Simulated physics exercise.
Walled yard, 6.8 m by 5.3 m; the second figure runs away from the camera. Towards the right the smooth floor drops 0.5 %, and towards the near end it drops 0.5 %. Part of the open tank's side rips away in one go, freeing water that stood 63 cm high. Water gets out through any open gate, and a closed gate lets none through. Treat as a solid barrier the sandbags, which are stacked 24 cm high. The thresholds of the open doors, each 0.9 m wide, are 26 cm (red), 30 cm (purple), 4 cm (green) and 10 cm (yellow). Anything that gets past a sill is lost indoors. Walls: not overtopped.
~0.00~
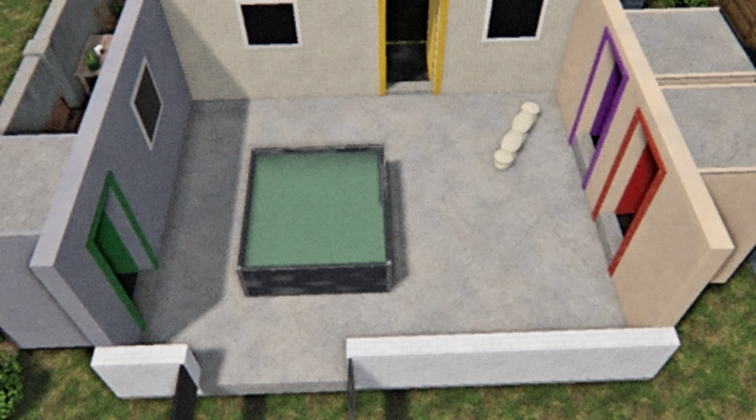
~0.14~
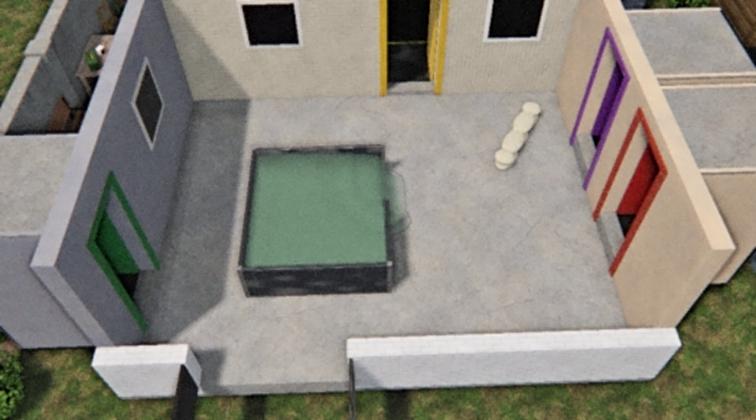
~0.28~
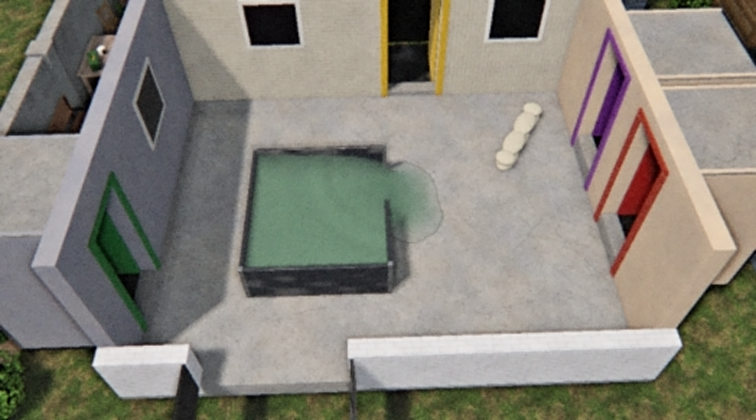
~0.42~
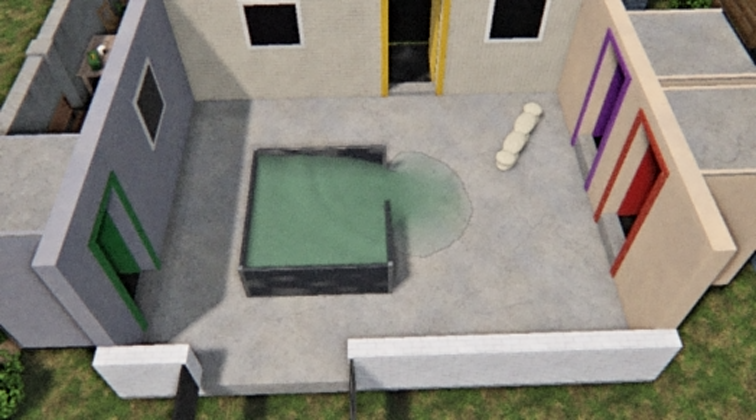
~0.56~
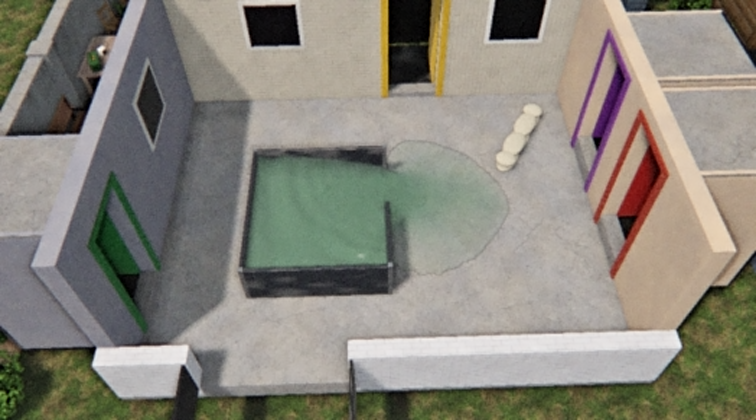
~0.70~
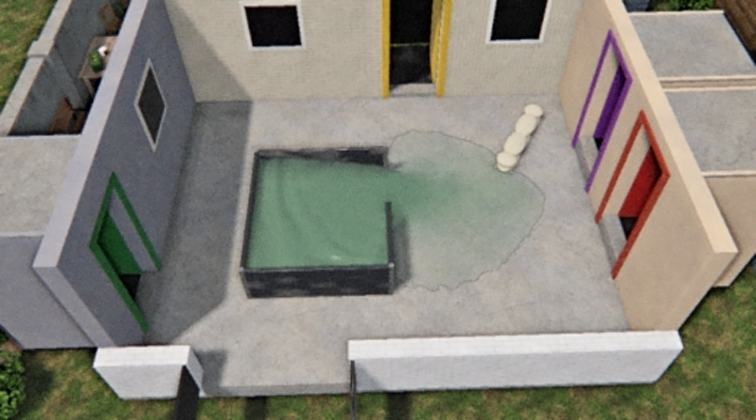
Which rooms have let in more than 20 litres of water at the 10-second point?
As I see it, the red door will hold enough water back, the purple door will hold enough water back, the green door will not hold enough water back, the yellow door will hold enough water back.
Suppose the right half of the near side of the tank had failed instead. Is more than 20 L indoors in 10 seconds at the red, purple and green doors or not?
So red ends up short of it, purple short of it, green short of it.
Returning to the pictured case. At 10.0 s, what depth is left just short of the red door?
Average: ~ 10.0 cm.
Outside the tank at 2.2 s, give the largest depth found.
It tops out at some 34 cm.
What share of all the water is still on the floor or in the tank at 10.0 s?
Share still there: About 94 %.
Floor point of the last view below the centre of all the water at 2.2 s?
At roughly (396, 214).
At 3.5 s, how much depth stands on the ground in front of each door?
You'd see red at 17 cm, purple at 19 cm, green at 0 cm and yellow at 7 cm.
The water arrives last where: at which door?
It's the green door that comes last.
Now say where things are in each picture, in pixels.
In the first picture, the open tank at (317, 206) is whole and still, 63 cm deep.
In the second picture, water pours out at (383, 192) and has run 0.6 m, to (399, 229); typically 9 cm deep outside, 63 cm at the open tank's back.
In the third picture, the front is at (434, 226), 0.9 m from the gap at (384, 194); 1.0 m2 of floor is under water; 63 cm left at the back of the open tank.
In the fourth picture, the front is at (466, 213), 1.3 m from the gap at (384, 195); 2.0 m2 of floor is under water; 63 cm left at the back of the open tank.
In the fifth picture, water pours out at (384, 196) and has run 1.9 m, to (503, 210); typically 5 cm deep outside, 61 cm at the open tank's back.
In the sixth picture, the front is at (537, 195), 2.5 m from the gap at (385, 196); 4.9 m2 of floor is under water; 55 cm left at the back of the open tank.
After 1.4 s water covers 30 % of the floor and is deepest (36 cm) near (395, 199); red door 13 cm at the sill, 0 L in, purple door 15 cm at the sill, 0 L in, green door not reached, yellow door not reached.
After 2.2 s water covers 35 % of the floor and is deepest (34 cm) near (584, 202); red door 24 cm at the sill, 0 L in, purple door 20 cm at the sill, 0 L in, green door not reached, yellow door 3 cm at the sill, 0 L in.
After 3.5 s water covers 45 % of the floor and is deepest (30 cm) near (626, 345); red door 17 cm at the sill, 0 L in, purple door 19 cm at the sill, 0 L in, green door not reached, yellow door 7 cm at the sill, 0 L in.
After 6.0 s water covers 80 % of the floor and is deepest (26 cm) near (629, 357); red door 13 cm at the sill, 0 L in, purple door 13 cm at the sill, 0 L in, green door 4 cm at the sill, 0 L in, yellow door 7 cm at the sill, 0 L in.
After 10.0 s water covers 95 % of the floor and is deepest (14 cm) near (563, 132); red door 10 cm at the sill, 0 L in, purple door 12 cm at the sill, 0 L in, green door 8 cm at the sill, 47 L in, yellow door 7 cm at the sill, 0 L in.
